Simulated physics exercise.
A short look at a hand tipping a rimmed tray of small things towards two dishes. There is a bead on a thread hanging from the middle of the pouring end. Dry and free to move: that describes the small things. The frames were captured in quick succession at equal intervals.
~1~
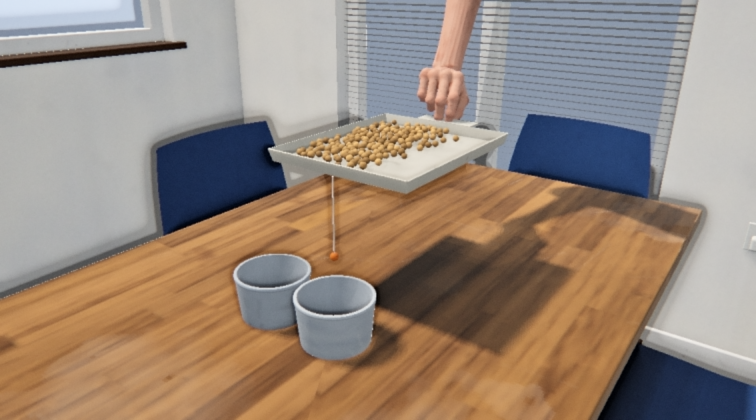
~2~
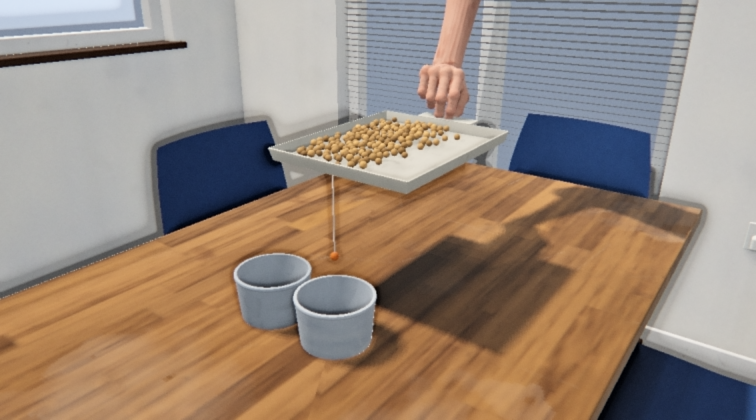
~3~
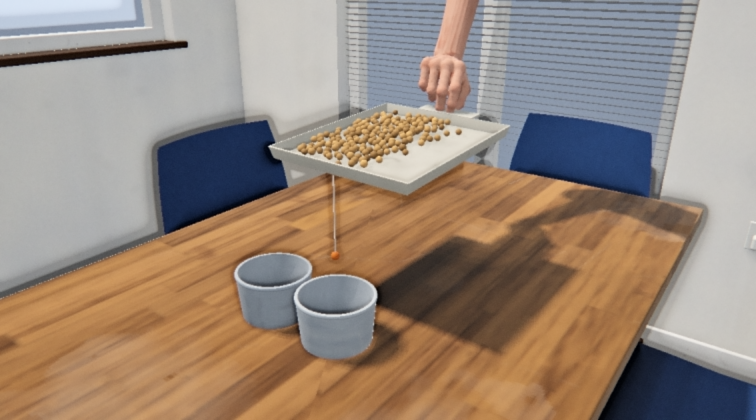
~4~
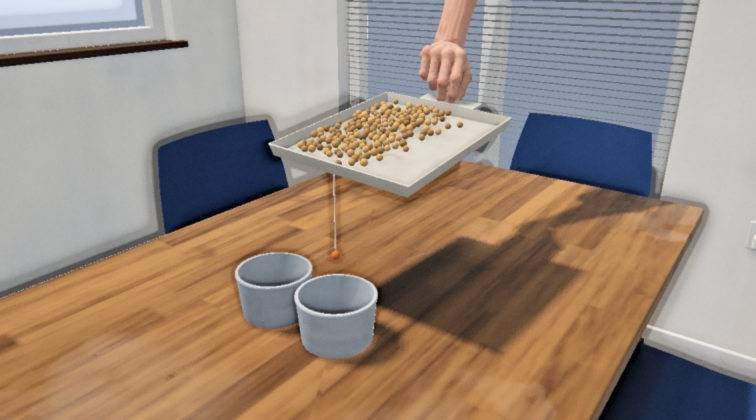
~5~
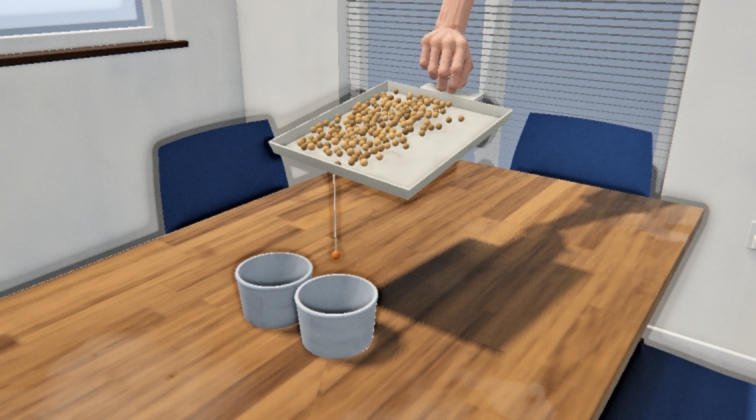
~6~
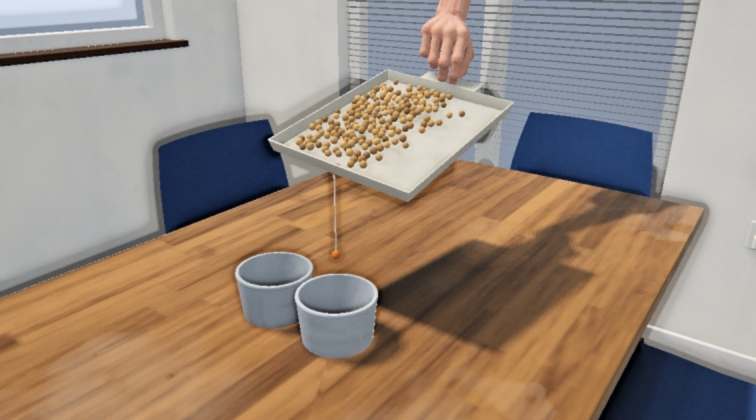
A hand raised the far side of a rimmed tray of small round wooden beads, steadily steepening its slant above two bluish-grey dishes on a wooden table, and the beads shifted slightly across it.
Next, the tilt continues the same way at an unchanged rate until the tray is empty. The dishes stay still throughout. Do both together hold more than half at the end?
So the dishes mostly fail at catching it, really.
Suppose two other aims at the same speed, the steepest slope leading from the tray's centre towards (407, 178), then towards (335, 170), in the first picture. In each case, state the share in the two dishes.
Lab note: Try one about 0 %, try two about 80 %.
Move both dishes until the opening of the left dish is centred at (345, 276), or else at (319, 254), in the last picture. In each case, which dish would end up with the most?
Placement one: The right-positioned dish. Placement two: The right-positioned dish.
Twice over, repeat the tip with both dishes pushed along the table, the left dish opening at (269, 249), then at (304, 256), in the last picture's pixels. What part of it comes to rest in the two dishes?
It works out to 0 percent and then 30 percent.
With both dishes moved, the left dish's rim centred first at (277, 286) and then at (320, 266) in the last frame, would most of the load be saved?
Together the dishes get less than a half first, then beyond half.
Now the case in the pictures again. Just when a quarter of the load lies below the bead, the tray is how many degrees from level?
My estimate is some 60 degrees.
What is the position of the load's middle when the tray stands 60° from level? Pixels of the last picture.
Mark it at roughly (385, 193) in the final frame.
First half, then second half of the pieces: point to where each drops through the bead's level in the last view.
Near (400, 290) to start, and near (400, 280) afterwards.
Just after the last frame, tray tipped steeply; roughly two thirds on the tray; just a few in the right dish; roughly a quarter outside both; about a tenth in the air.
A moment on, tray tipped right over; just a few on the tray; about a tenth in the right dish; the larger part outside both; just a few in the air.
Further on, tray tipped past a quarter turn; about a tenth in the right dish; the larger part outside both.
When it is over, tray tipped past a quarter turn; about a tenth in the right dish; not one in the left dish; the larger part outside both.
